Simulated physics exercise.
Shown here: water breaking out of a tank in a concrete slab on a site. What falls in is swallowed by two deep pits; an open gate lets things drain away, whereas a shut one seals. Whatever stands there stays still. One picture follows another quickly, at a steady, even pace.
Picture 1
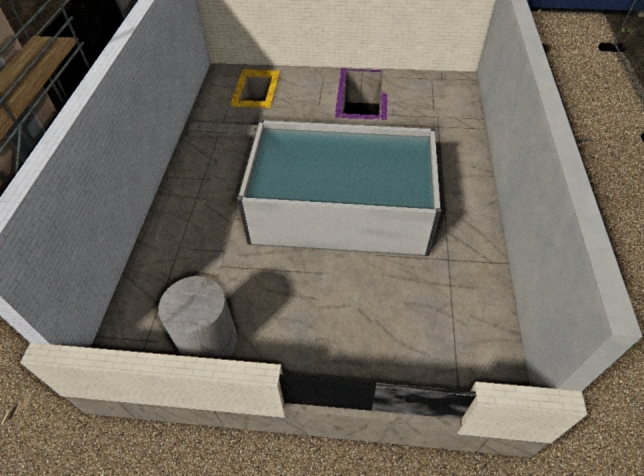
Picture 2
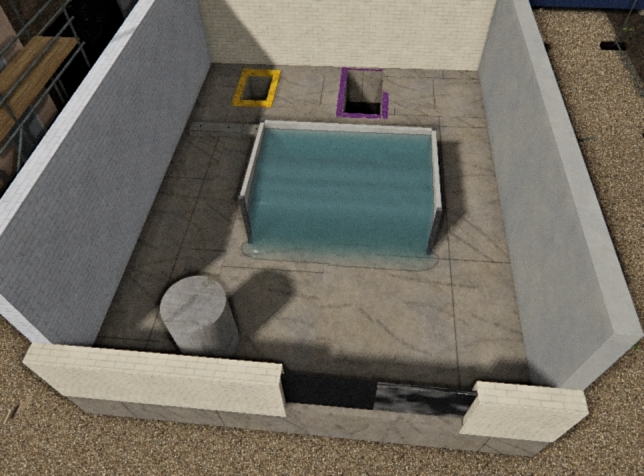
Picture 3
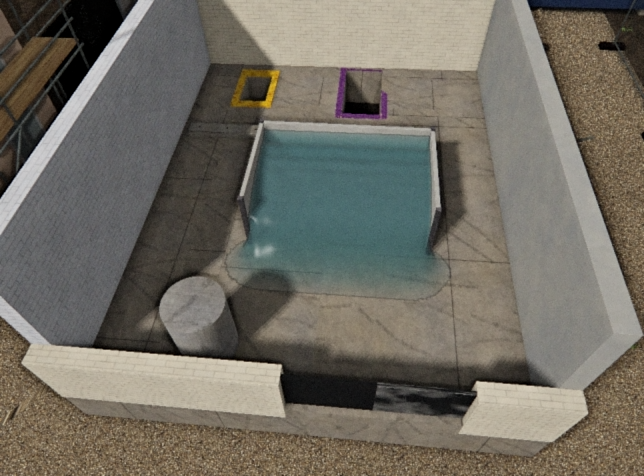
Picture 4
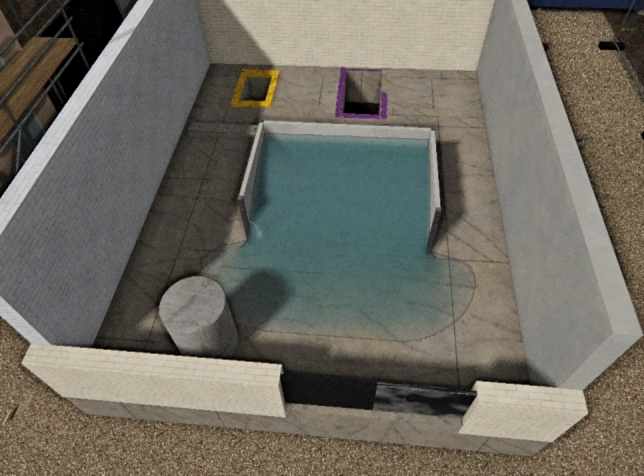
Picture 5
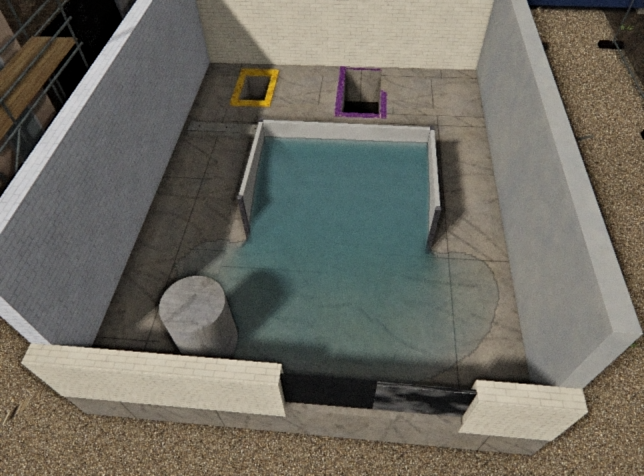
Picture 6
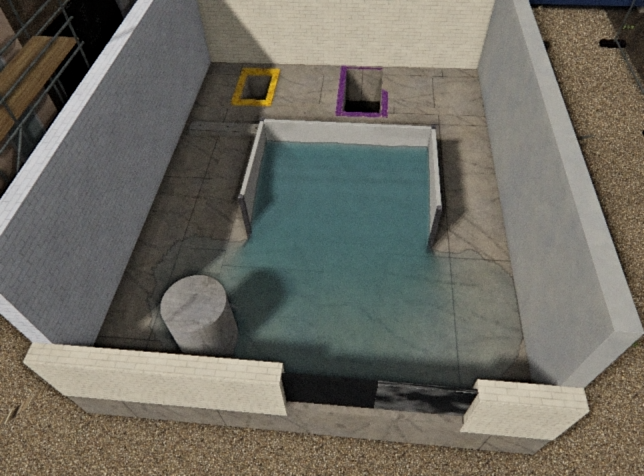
In a walled concrete yard, water breaks from the open front of a rectangular tank and spreads across the slab past a cylinder.
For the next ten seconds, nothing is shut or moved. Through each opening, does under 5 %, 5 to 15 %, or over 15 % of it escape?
In order: The gate carries off next to nothing - beneath five per cent; the purple pit carries off plenty - exceeding fifteen per cent; the yellow pit carries off next to nothing - beneath five per cent.
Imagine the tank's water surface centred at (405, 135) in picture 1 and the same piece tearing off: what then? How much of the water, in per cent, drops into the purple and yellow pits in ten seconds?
Purple 6 %, yellow 4 %.
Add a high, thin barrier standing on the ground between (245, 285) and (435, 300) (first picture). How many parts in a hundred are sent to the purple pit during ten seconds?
Purple: About 10 %.
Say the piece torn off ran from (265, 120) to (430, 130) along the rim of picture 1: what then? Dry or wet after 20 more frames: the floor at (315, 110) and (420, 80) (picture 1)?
Submerged, submerged.
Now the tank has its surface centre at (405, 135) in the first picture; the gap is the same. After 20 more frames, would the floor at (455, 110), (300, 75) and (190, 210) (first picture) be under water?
In sequence: Unflooded, next unflooded, then inundated.
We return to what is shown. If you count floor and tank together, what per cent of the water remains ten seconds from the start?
Roughly 82 out of every hundred parts.
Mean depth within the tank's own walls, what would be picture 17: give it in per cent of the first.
Estimate: Some 20 %.
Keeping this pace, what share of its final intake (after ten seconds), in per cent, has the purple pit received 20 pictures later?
The figure is near 0 per cent.
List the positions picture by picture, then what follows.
In the first frame, still water in the tank at (342, 167).
In the second frame, the front is at (434, 256), out from the gap at (339, 234).
In the third frame, the front is at (443, 277), out from the gap at (338, 235).
In the fourth frame, water pours out at (338, 237) and has run to a hidden place.
In the fifth frame, the front is at a hidden place, out from the gap at (337, 237).
In the sixth frame, the front is at a hidden place, out from the gap at (339, 236).
A moment on, water covers 35 % of the floor; the gate 0 %, the purple pit 0 %, the yellow pit 0 %.
Next, water covers 35 % of the floor; the gate 0 %, the purple pit 0 %, the yellow pit 0 %.
Then, water covers 65 % of the floor; the gate 0 %, the purple pit 0 %, the yellow pit 0 %.
Later, water covers 90 % of the floor; the gate 0 %, the purple pit 6 %, the yellow pit 0 %.
In the end, water covers 95 % of the floor; the gate 0 %, the purple pit 18 %, the yellow pit 1 %.
